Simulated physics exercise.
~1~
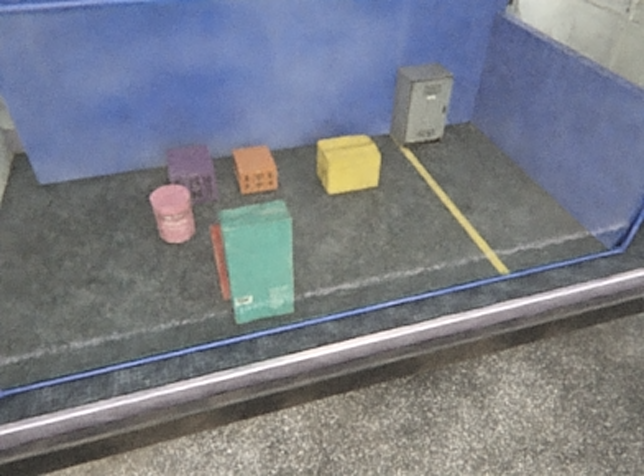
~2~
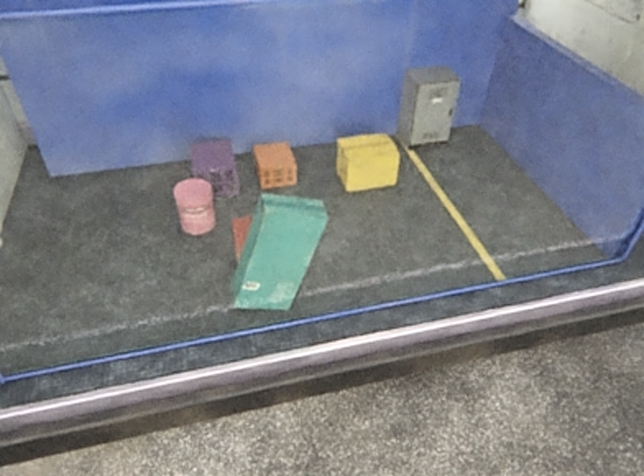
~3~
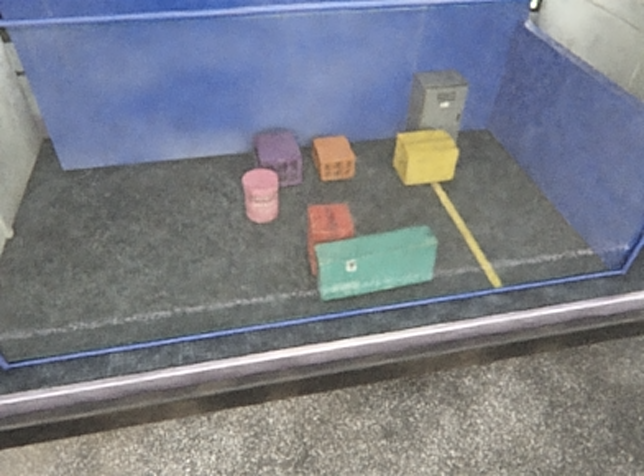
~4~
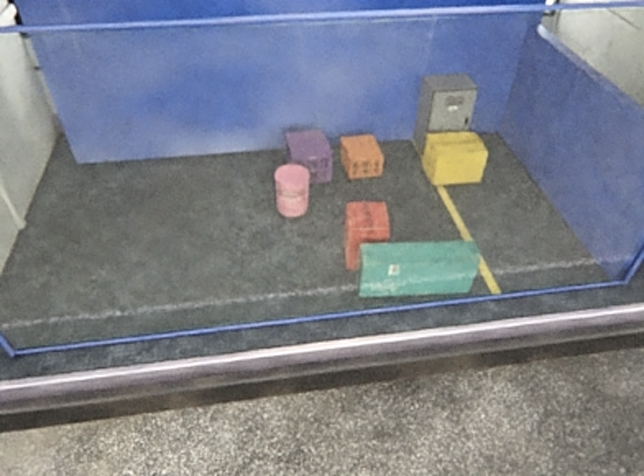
The loose boxes, crates and pink bucket slid right across the dark floor of a blue-walled bay as the tall teal box toppled onto its side; the yellow carton ended across the yellow line, while the others' middles stayed short of it.
